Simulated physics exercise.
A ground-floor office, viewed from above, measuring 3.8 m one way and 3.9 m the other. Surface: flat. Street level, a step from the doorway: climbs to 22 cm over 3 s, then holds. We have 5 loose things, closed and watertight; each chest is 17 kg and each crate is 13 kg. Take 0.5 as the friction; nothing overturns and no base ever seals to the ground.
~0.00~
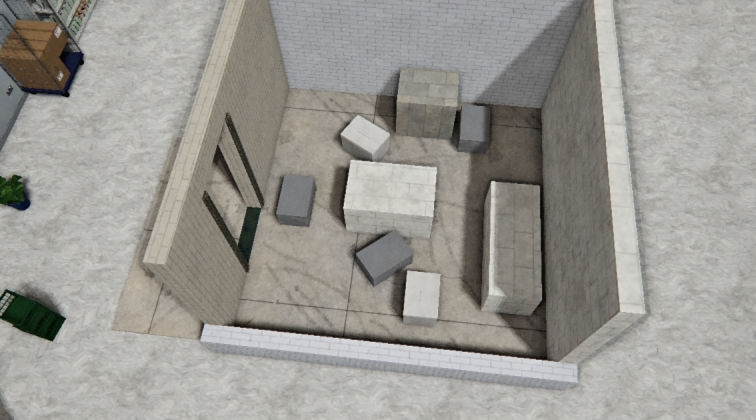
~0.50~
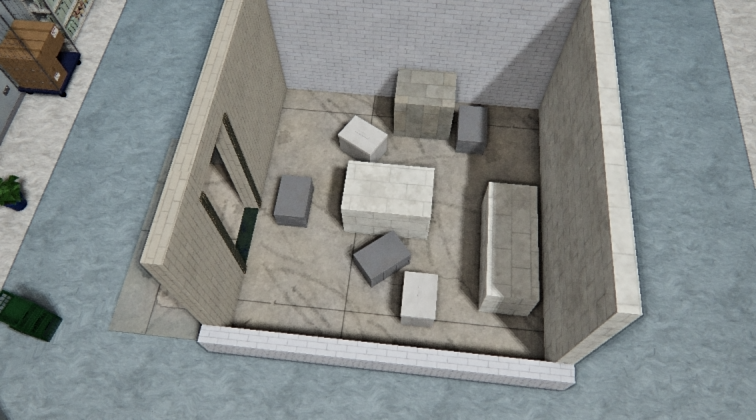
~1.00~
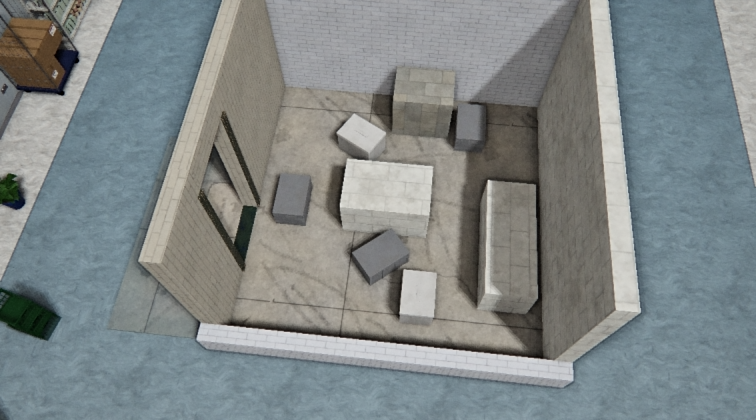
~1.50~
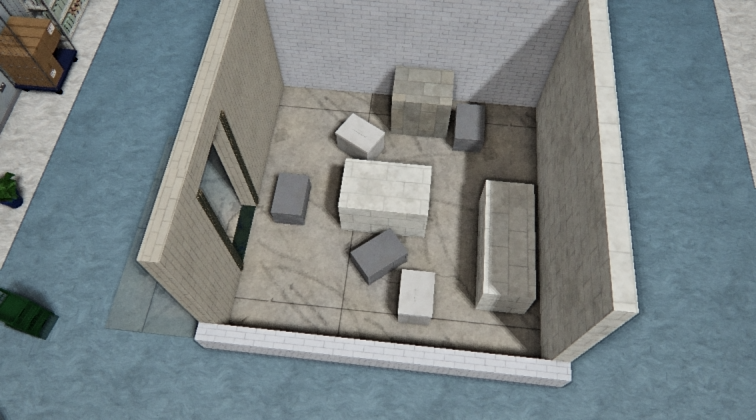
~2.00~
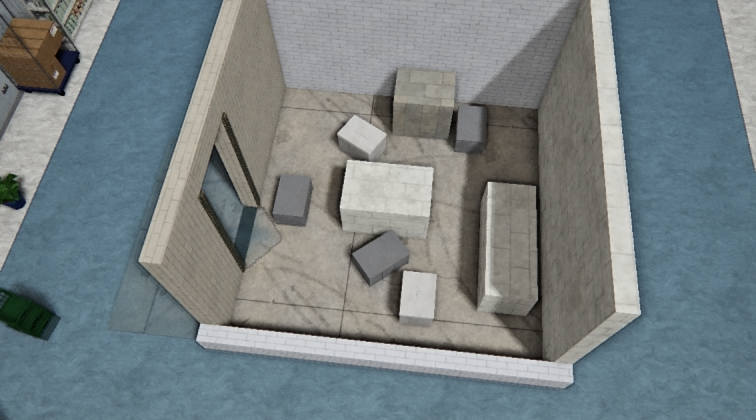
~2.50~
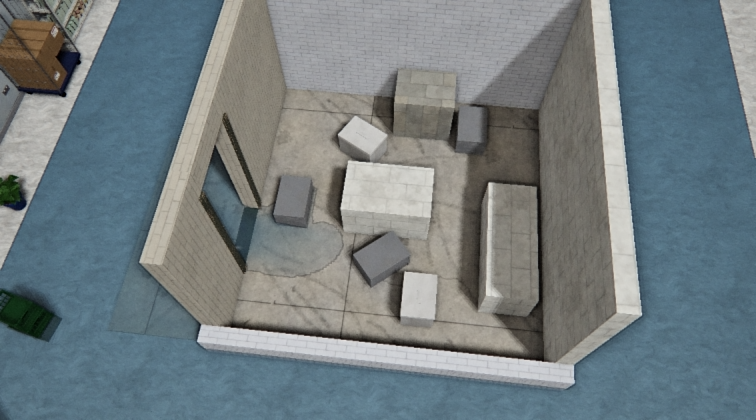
A roofless ground-floor room with pale brick walls is seen from above at a steep angle, set in an open, light-coloured yard. White and grey blocks stand around a larger white block, with a long pale block at right and a stone-coloured one at back. Blue-grey water covers the ground outside, then spreads through the left doorway across the floor, while the blocks stay still and the camera drifts very slightly.
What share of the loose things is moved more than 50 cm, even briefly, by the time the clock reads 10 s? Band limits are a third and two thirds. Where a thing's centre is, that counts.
The share is one to two thirds.
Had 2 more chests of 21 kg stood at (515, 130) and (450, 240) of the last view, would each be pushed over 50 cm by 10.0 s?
Order as asked - inside the cutoff and beyond the cutoff.
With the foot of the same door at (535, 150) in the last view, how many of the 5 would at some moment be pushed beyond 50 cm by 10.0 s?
Result: 3.
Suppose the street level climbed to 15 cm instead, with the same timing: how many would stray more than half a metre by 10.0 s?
2.
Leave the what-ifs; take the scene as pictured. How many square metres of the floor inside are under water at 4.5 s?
My estimate is roughly 6.5 m2.
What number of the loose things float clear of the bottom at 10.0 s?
5.
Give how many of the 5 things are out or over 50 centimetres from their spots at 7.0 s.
The answer is 3.
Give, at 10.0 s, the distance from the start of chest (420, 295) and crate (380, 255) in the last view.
In turn: 120 cm, 200 cm.
After 3.5 s 0 of 5 are over 50 cm from their spots; 0 afloat.
After 4.5 s 1 of 5 are over 50 cm from their spots; 1 afloat.
After 7.0 s 3 of 5 are over 50 cm from their spots; 3 afloat.
After 10.0 s 3 of 5 are over 50 cm from their spots, and 3 have been at some point; 5 afloat.
